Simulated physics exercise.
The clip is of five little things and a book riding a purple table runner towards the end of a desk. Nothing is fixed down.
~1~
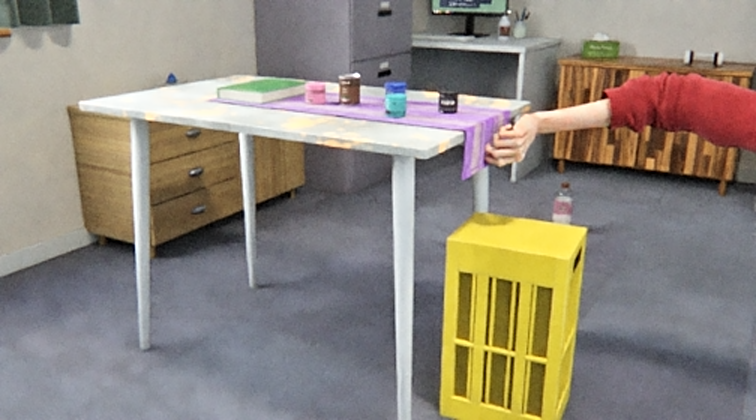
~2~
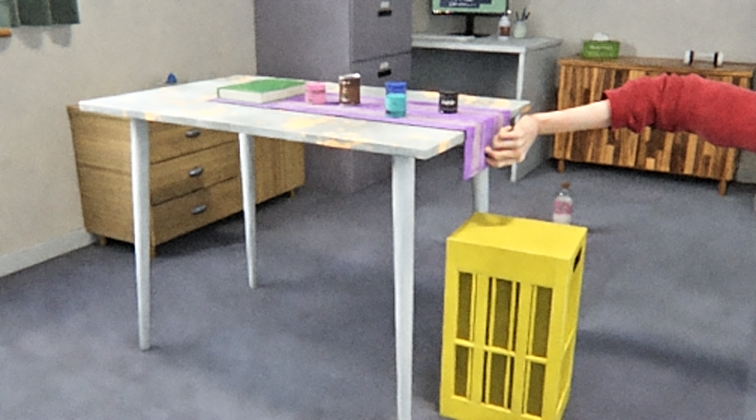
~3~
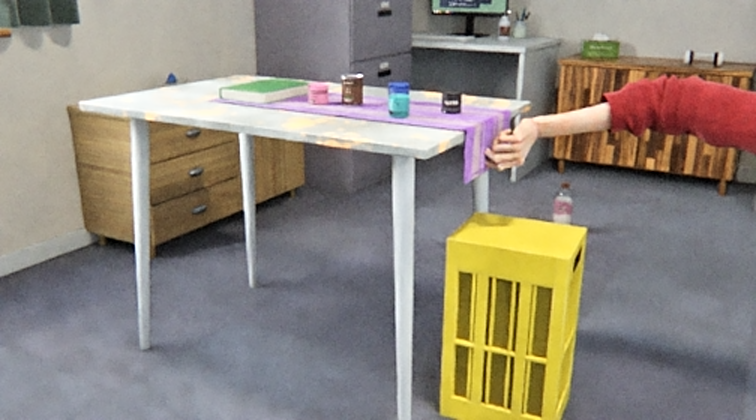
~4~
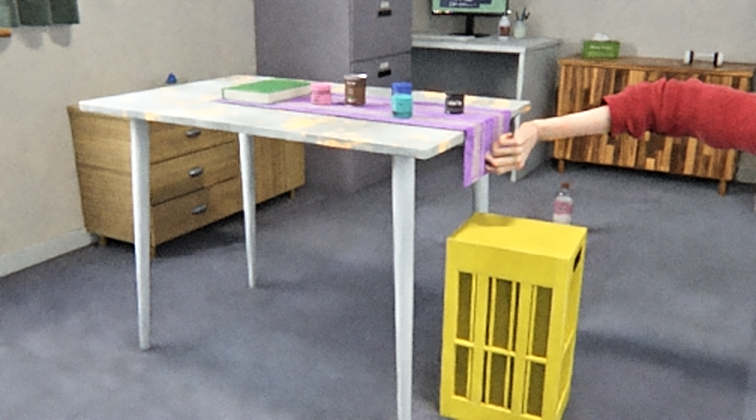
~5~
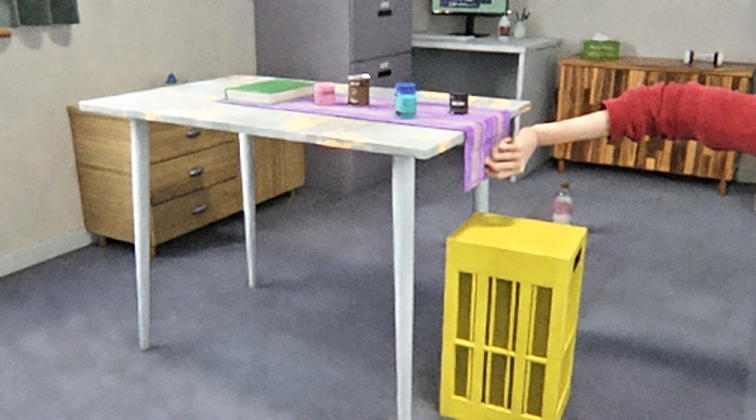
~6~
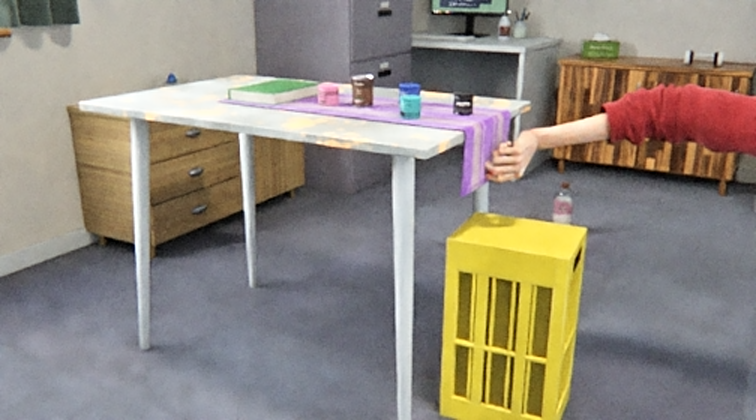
To begin with, a hand at the end of a red sleeve grips the hanging end of a purple runner on a white table, above a yellow crate. The hand draws the cloth slightly down, and the green book and small pots ride a short way right with it.
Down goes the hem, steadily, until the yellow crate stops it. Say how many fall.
It carries off one.
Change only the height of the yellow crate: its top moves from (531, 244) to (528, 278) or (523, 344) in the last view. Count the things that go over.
Over the edge go 2 and 4.
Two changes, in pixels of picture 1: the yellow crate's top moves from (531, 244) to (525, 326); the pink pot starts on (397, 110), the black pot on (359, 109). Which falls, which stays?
The pink pot tumbles off; the black pot goes over.
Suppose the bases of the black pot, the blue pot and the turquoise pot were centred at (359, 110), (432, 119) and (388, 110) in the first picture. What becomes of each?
The black pot keeps its place on top; the blue pot falls; the turquoise pot holds on.
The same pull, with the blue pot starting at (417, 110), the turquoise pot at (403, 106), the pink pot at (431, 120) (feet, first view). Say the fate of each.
The blue pot does not fall; the turquoise pot holds on; the pink pot is carried off.
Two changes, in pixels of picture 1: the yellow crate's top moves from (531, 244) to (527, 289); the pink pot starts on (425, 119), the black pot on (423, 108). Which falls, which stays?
The pink pot tumbles off; the black pot falls.
Soon after, hem near (486, 200); all still up.
Then, hem on the crate; black pot gone.
At rest, hem on the crate; black pot gone. The answer is one.
